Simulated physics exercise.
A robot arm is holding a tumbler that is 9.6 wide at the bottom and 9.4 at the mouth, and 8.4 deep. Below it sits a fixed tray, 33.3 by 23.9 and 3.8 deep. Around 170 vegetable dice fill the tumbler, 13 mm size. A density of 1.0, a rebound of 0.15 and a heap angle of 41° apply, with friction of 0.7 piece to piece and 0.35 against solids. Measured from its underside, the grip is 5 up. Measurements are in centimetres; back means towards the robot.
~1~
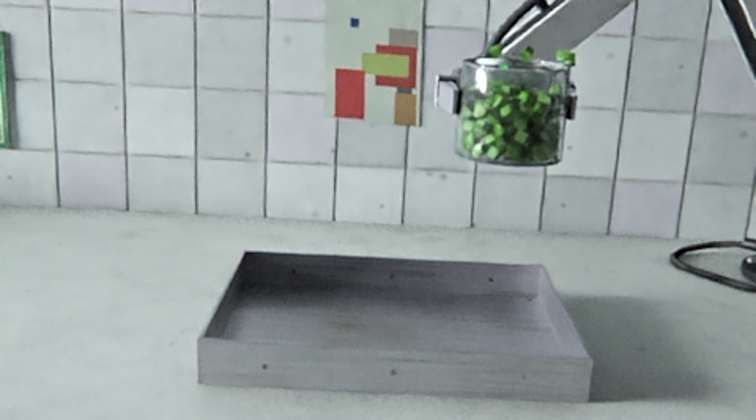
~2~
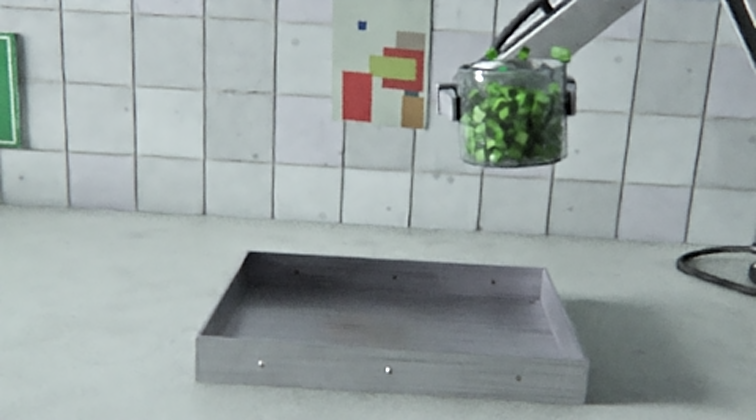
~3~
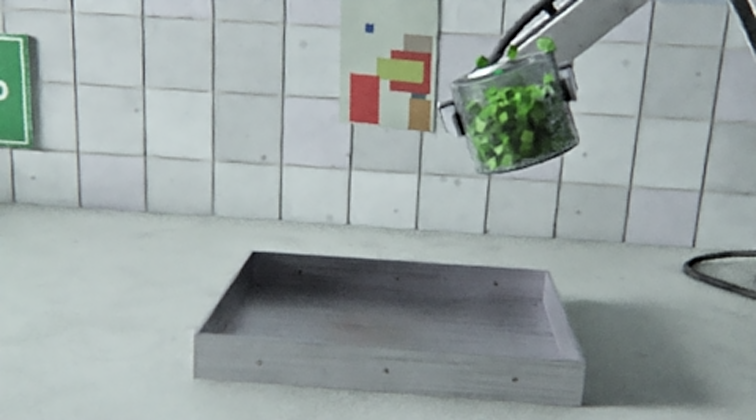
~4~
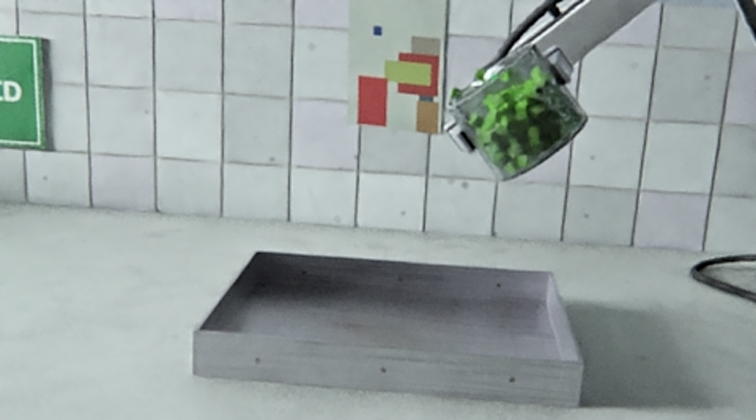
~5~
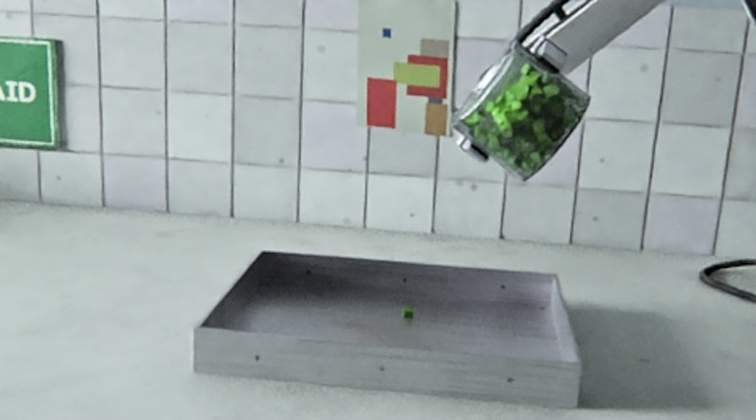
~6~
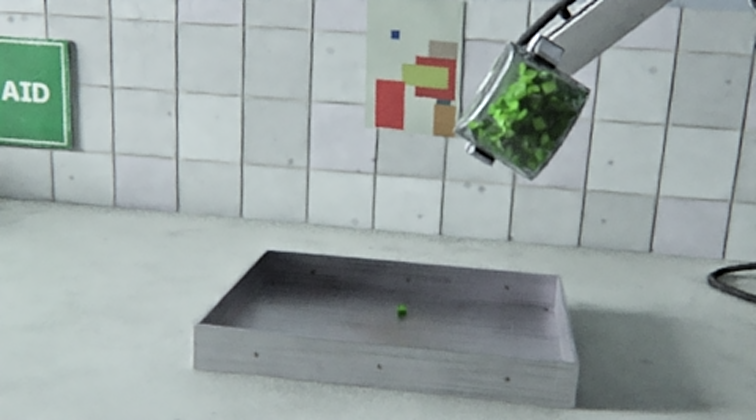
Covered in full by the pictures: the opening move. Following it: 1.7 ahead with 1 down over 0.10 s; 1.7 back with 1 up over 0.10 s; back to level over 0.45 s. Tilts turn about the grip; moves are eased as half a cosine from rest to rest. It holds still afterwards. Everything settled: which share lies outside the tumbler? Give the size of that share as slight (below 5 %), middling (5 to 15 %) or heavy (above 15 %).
Slight.
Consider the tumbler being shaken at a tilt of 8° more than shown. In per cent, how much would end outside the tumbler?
Around 0 in a hundred, I'd say.
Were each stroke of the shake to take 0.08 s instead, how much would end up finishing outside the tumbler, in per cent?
In that case about 0 in a hundred.
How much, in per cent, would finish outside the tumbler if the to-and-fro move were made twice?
Probably about 0 in a hundred.
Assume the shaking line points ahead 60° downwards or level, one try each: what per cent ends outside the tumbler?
Result: Approx. 0 % and 0 %, one try each.
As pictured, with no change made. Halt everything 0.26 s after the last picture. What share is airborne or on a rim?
Around 0 per cent of the load.
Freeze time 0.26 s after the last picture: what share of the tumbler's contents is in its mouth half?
Something like 30 percent sits in that half.
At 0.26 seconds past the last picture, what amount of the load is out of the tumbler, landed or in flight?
Near 0 in a hundred parts have gone so far.
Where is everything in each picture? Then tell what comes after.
The first picture shows tumbler middle at (512, 112), level; upper third of the load around (513, 105), from x 465 to 570, top at y 50; 171 in the tumbler.
The second picture shows tumbler middle at (512, 113), tilted 6° forward; upper third of the load around (519, 108), from x 470 to 565, top at y 55.
The third picture shows tumbler middle at (515, 114), tilted 21° forward; upper third of the load around (530, 107), from x 470 to 565, top at y 45.
The fourth picture shows tumbler middle at (517, 114), tilted 41° forward; upper third of the load around (537, 103), from x 455 to 575, top at y 75; 170 in the tumbler, 1 in flight or on a rim.
The fifth picture shows tumbler middle at (521, 113), tilted 56° forward; upper third of the load around (543, 99), from x 410 to 575, top at y 75; 170 in the tumbler, 1 in the tray.
The sixth picture shows tumbler middle at (522, 112), tilted 62° forward; upper third of the load around (543, 96), from x 400 to 575, top at y 70; 170 in the tumbler, 1 in the tray.
Then, 0.26 s after the last picture, tilted 59° forward, highest piece 27 above the table; 170 in the tumbler, 1 in the tray.
Then, 0.52 s after the last picture, tilted 12° forward, highest piece 26 above the table; 170 in the tumbler, 1 in the tray.
Then, 0.85 s after the last picture, level, highest piece 27 above the table; 170 in the tumbler, 1 in the tray.
Then, 1.90 s after the last picture, level, highest piece 27 above the table; 170 in the tumbler, 1 in the tray.
Final count, 170 in the tumbler, 1 in the tray. That is 1 % outside the tumbler.
